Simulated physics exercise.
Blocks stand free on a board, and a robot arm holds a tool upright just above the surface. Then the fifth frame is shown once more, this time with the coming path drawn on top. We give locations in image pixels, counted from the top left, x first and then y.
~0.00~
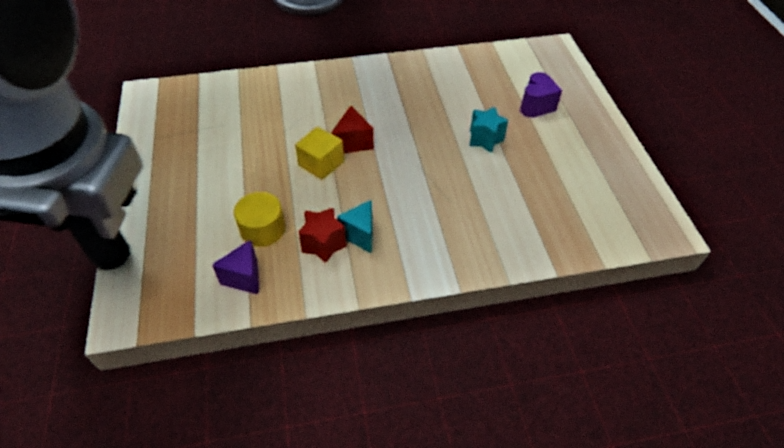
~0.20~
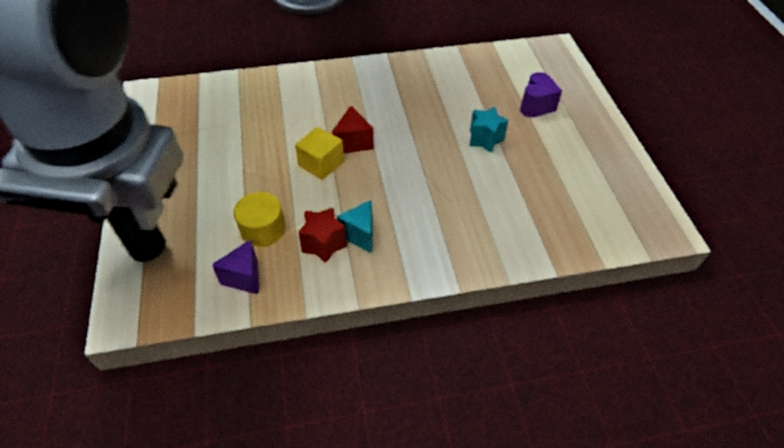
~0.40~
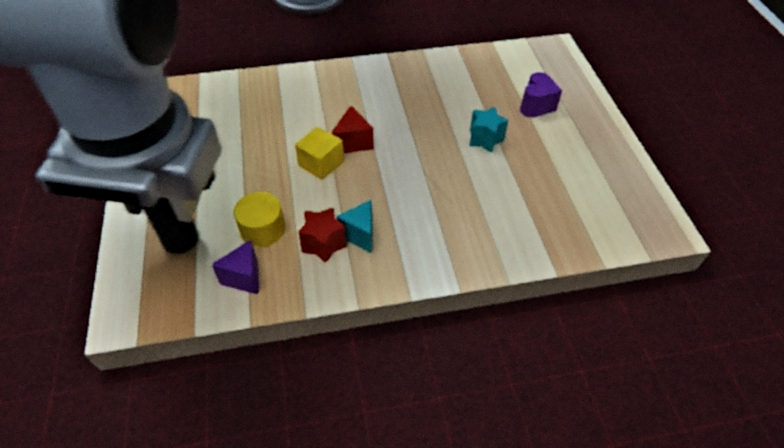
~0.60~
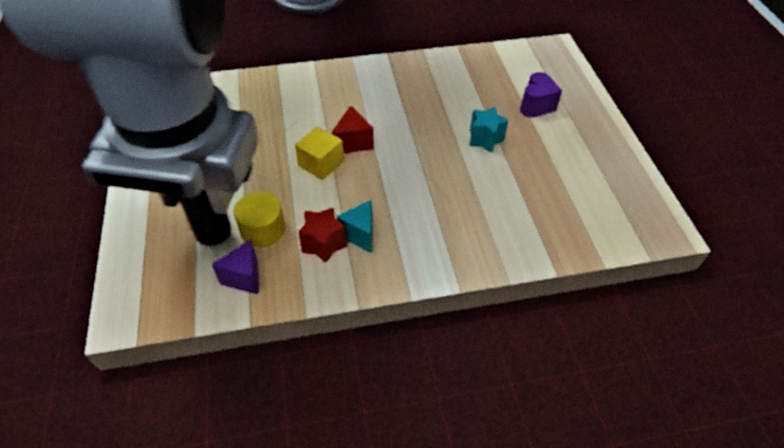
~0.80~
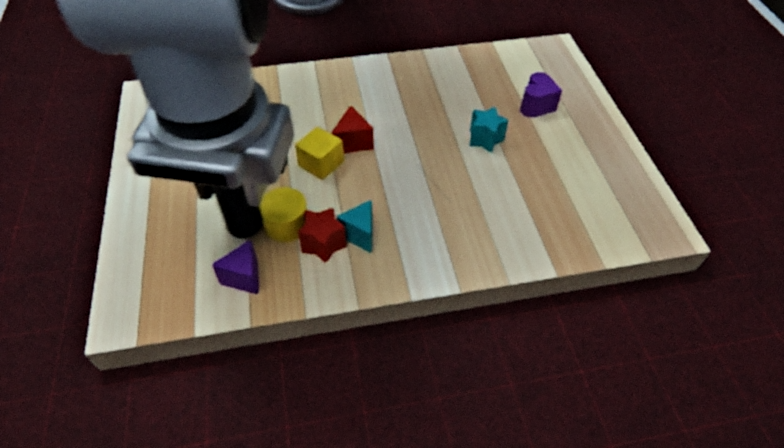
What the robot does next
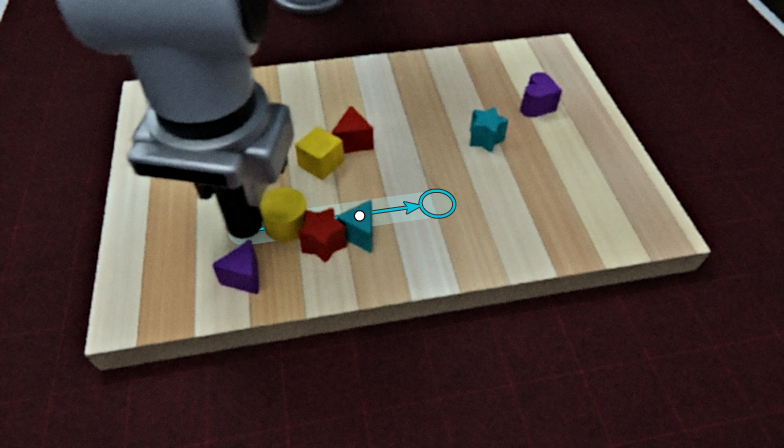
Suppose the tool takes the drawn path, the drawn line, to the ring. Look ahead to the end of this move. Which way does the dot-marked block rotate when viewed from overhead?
The dot-marked block rotates counterclockwise.
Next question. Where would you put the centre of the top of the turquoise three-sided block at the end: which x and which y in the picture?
The answer is (388, 228).
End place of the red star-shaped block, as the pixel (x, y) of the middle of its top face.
The top centre is at (351, 227).
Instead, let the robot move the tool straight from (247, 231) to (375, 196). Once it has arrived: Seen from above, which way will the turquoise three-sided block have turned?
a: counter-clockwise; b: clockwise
Letter a.
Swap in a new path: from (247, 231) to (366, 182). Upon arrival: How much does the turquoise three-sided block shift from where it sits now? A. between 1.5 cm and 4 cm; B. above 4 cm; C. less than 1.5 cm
(A)
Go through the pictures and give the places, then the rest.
The first picture shows lower end of the tool at (112, 255), tops of blocks, purple three-sided block at (238, 259), yellow disc at (257, 209), red star-shaped block at (321, 224), turquoise three-sided block at (360, 216).
The second picture shows tool at (147, 247), blocks as before.
The third picture shows tool at (181, 239), blocks as before.
The fourth picture shows tool at (213, 232), blocks as before.
The fifth picture shows tool at (245, 225), purple three-sided block at (238, 259), yellow disc at (283, 204), red star-shaped block at (321, 224), turquoise three-sided block at (360, 216).
The drawn path runs from (247, 231) to (437, 203); the dot is on the turquoise three-sided block.
What follows on the original path. One third of the way, tool at (312, 215); yellow disc at (347, 187); red star-shaped block at (337, 225), turned 75° clockwise; turquoise three-sided block at (375, 222), turned 55° anticlockwise.
Two thirds of the way, tool at (375, 206); yellow disc at (398, 167); red star-shaped block at (351, 227); turquoise three-sided block at (388, 228), turned 60° anticlockwise.
At the end, tool at (438, 197); purple three-sided block not moved; yellow disc at (416, 156); red star-shaped block at (351, 227), turned 130° clockwise; turquoise three-sided block at (388, 228), turned 60° anticlockwise.
